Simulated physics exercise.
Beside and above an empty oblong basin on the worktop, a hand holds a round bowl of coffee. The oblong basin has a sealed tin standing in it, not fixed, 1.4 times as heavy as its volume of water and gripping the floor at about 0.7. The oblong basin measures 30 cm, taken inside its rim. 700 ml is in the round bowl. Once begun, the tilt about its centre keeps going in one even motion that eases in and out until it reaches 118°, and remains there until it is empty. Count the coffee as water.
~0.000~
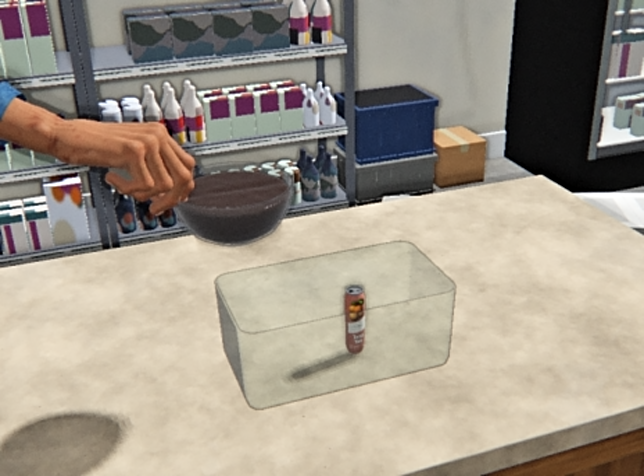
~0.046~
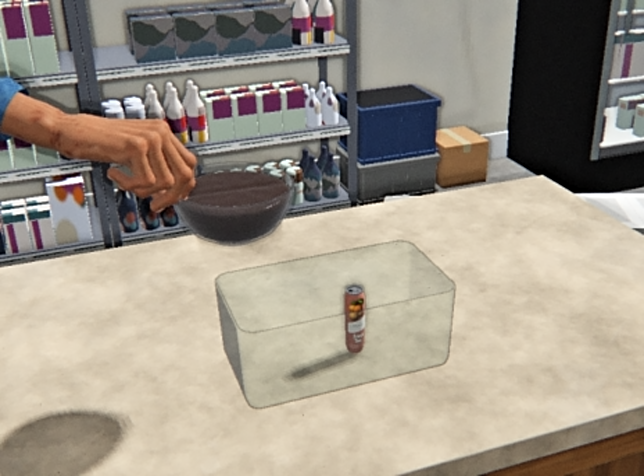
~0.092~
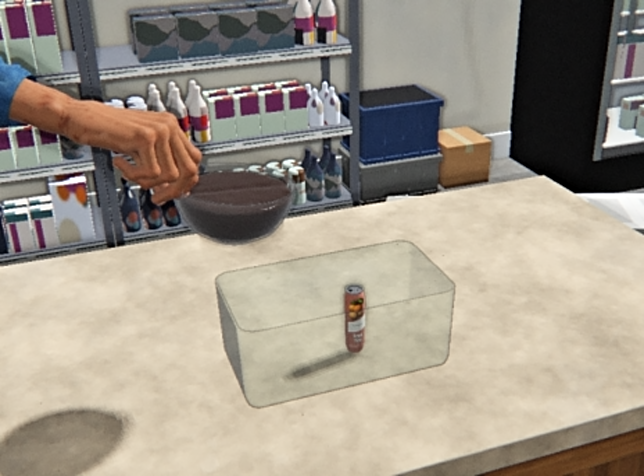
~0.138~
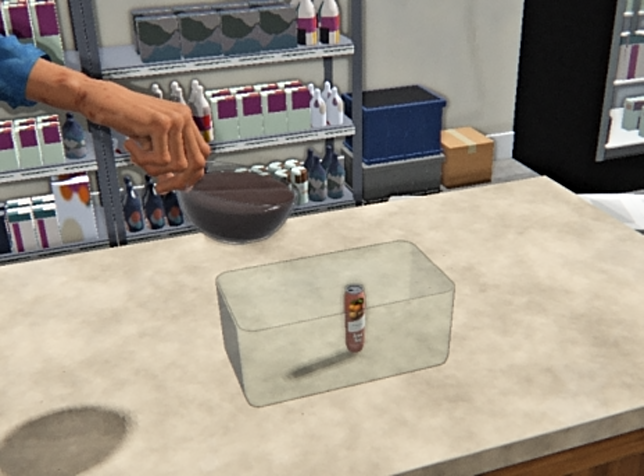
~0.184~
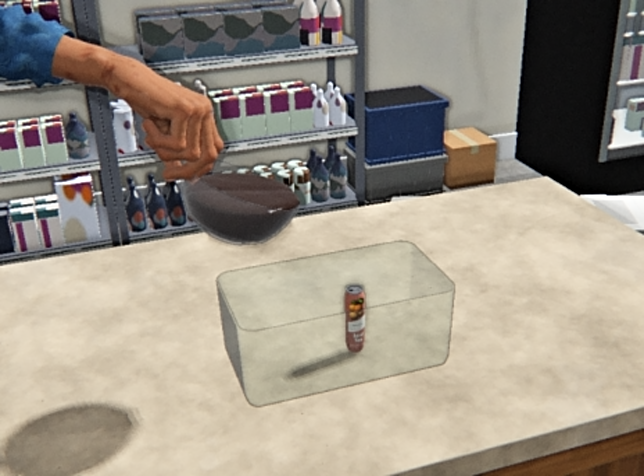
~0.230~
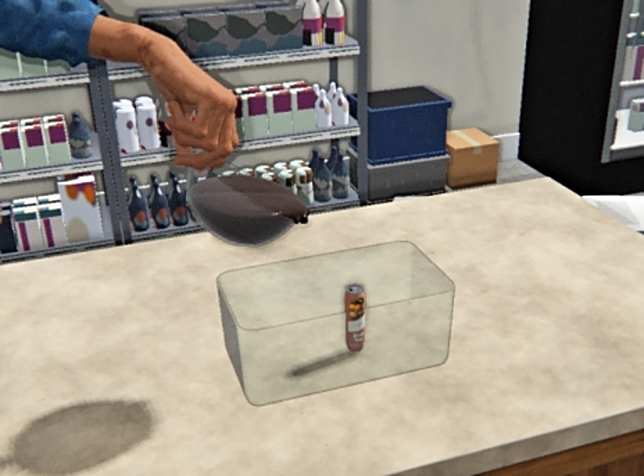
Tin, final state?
Fallen.
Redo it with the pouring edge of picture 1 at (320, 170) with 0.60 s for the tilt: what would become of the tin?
Then it stays on its base.
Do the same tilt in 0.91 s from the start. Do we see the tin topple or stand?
Outcome - the tin remains standing.
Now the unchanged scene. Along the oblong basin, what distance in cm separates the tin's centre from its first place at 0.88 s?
Close to 1 cm.
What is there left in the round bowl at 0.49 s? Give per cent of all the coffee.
Roughly 4 %.
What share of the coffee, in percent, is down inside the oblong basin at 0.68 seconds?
Some 98 percent.
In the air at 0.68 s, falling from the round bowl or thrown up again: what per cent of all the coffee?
Estimate: Around 2 per cent.
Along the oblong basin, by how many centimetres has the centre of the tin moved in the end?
The middle of the tin ends some 6.0 cm along the basin.
After 0.49 s the tilt is 109° and 4 per cent is still to pour; the tin stands where it began.
After 0.68 s the tilt is 118° and 0 per cent is still to pour; the tin leans 10°.
After 0.88 s the tilt is 118° and 0 per cent is still to pour; the tin leans 20°.
After 1.10 s the tilt is 118° and 0 per cent is still to pour; the tin lies on its side.
In the end the tin lies on its side.
